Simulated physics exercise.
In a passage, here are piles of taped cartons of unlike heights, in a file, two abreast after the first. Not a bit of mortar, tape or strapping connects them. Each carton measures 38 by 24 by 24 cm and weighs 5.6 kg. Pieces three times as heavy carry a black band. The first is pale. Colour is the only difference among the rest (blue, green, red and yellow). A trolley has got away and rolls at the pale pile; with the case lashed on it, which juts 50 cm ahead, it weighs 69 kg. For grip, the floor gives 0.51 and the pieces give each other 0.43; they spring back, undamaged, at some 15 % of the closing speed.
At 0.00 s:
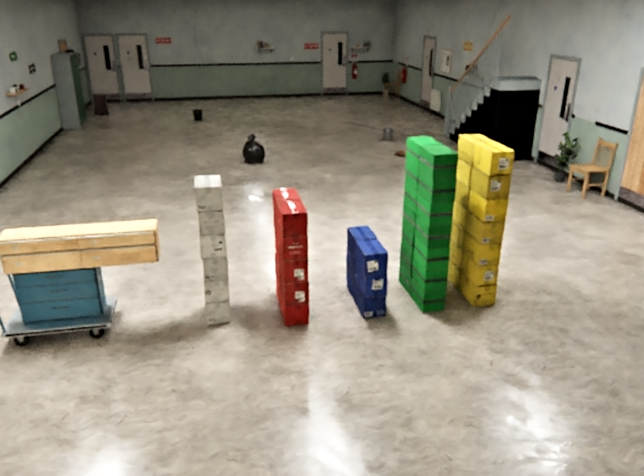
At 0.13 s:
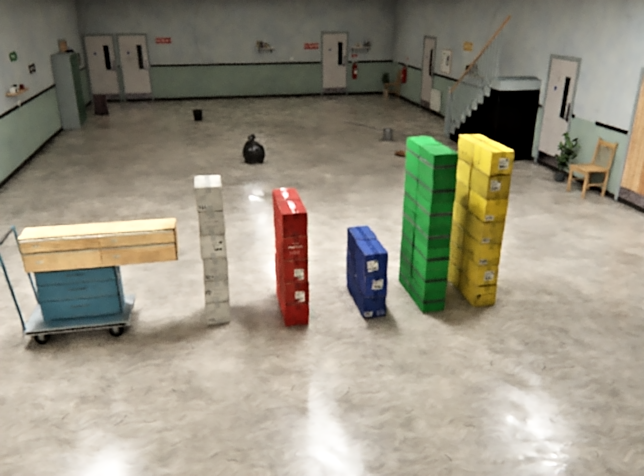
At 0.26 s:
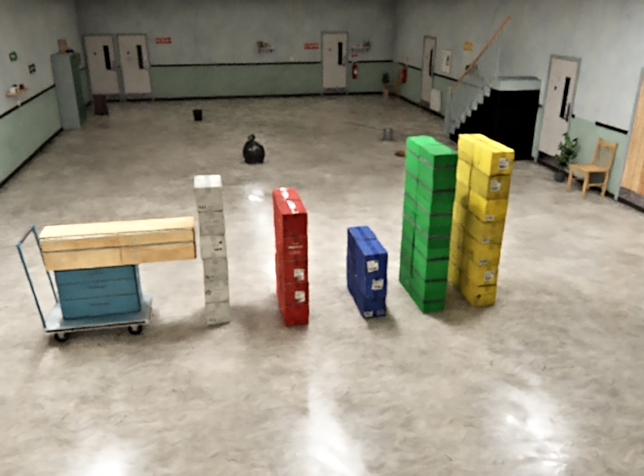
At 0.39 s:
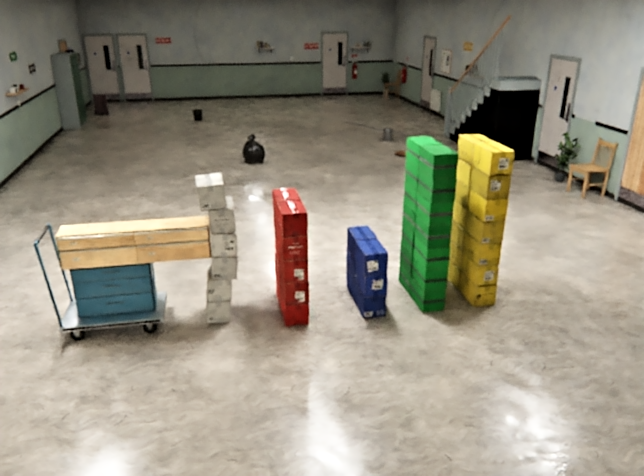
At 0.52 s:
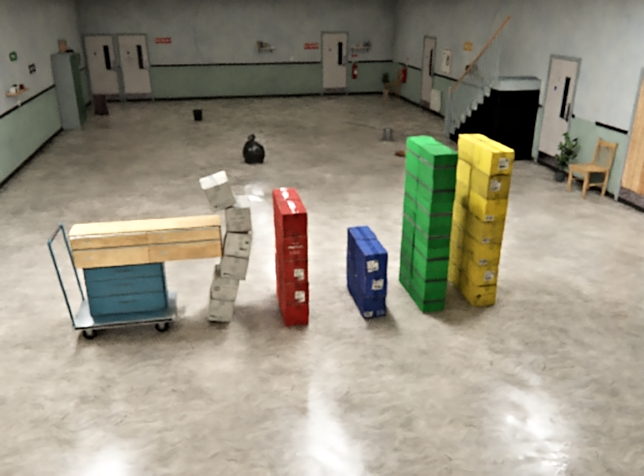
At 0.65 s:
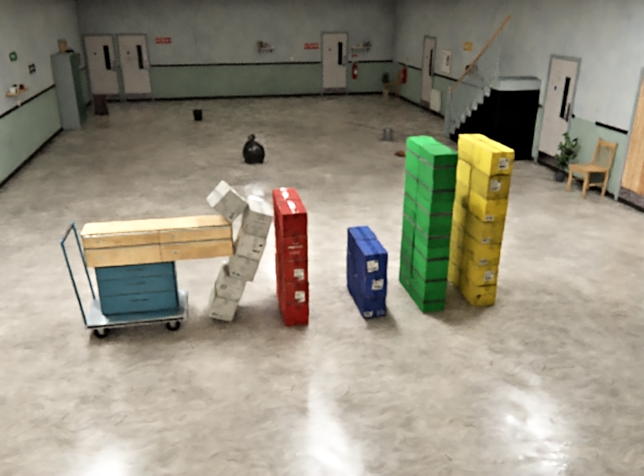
A trolley carrying a long wooden case rolls right and buckles the pale carton stack.
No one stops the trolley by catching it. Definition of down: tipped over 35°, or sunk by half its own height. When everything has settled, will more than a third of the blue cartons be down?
No.
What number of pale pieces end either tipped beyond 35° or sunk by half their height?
I count 6 pale pieces.
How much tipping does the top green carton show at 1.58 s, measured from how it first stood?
At that moment, roughly 0 degrees.
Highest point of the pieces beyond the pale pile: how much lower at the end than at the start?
I make it close to 0 cm.
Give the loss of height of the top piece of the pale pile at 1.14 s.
Roughly 20 cm.
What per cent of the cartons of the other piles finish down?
Something near 25 percent.
Around 1.14 s, 6 of the pale pile down; none of the 6 blue cartons down (0 of 44 in all colours); top blue carton unmoved; top red carton tipped 13°.
Around 1.58 s, 6 of the pale pile down; none of the 6 blue cartons down (10 of 44 in all colours); top blue carton tipped 6°; top red carton tipped 65°, 19 cm lower.
Finally (2.4 s), 6 of the pale pile down; none of the 6 blue cartons down (10 of 44 in all colours); top blue carton tipped 20°; top red carton on its side. That is 0 per cent. Seen by the last camera, middles, top blue carton near (396, 257), top red carton near (408, 237).
